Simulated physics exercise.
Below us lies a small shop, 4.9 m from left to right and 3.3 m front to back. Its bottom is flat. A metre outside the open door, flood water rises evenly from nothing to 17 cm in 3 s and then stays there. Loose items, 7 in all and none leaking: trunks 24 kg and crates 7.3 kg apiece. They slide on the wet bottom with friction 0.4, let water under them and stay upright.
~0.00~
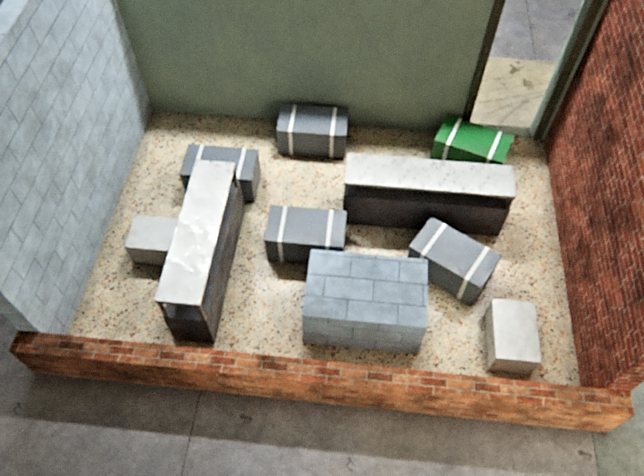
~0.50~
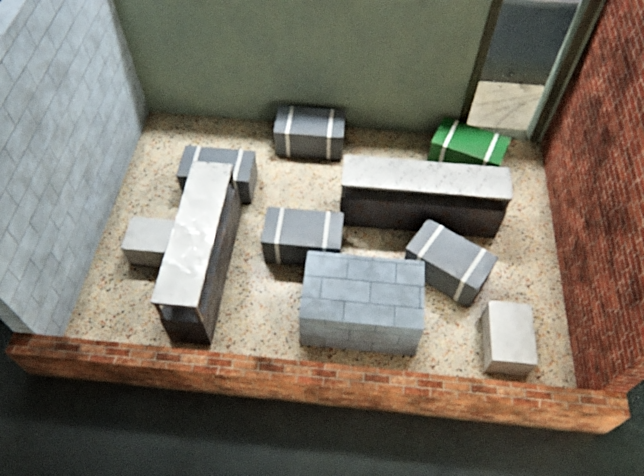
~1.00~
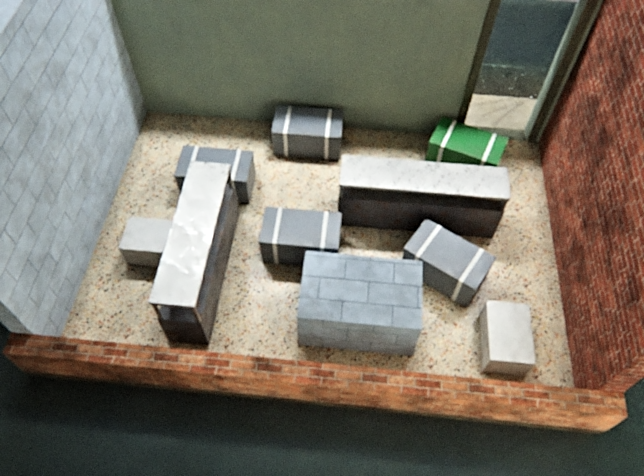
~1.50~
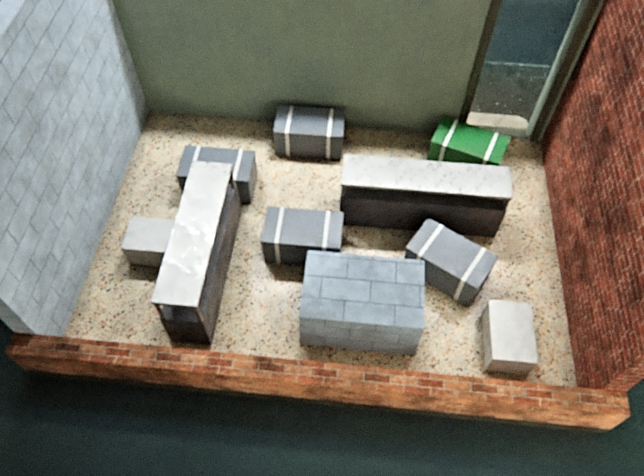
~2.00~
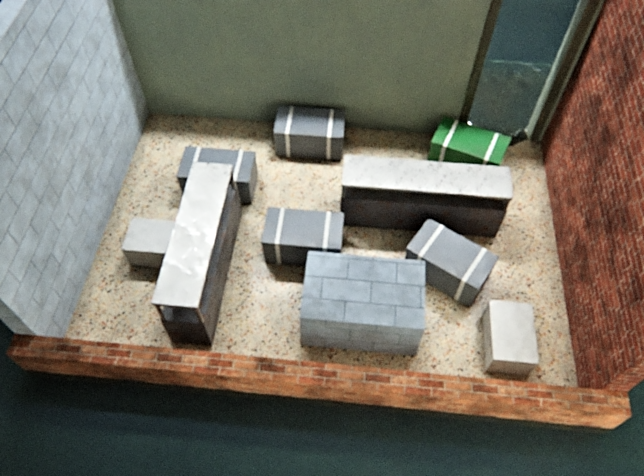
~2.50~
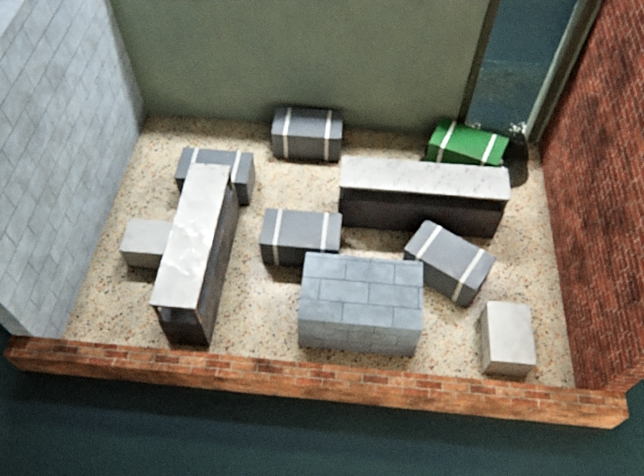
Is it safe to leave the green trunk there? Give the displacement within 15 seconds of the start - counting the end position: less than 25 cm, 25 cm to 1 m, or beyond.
Green trunk ends far away.
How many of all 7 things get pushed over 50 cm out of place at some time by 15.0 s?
I count 3.
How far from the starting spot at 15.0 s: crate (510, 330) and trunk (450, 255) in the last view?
In that order: 60 cm, 60 cm.
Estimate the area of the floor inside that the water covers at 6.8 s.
About 7.5 m2.
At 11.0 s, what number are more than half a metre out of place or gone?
By then 2.
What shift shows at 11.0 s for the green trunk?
About 120 cm.
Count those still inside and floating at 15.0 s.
6 of them.
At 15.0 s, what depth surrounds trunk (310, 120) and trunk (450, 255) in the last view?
Roughly 7 and 8 cm.
After 3.5 s the green trunk is near (461, 152), 0.2 m from its start, aground; 0 afloat.
After 6.8 s the green trunk is near (412, 160), 0.7 m from its start, aground; 0 afloat.
After 11.0 s the green trunk is near (365, 142), 1.2 m from its start, aground; 1 afloat.
After 15.0 s the green trunk is near (349, 140), 1.4 m from its start, afloat; 6 afloat.
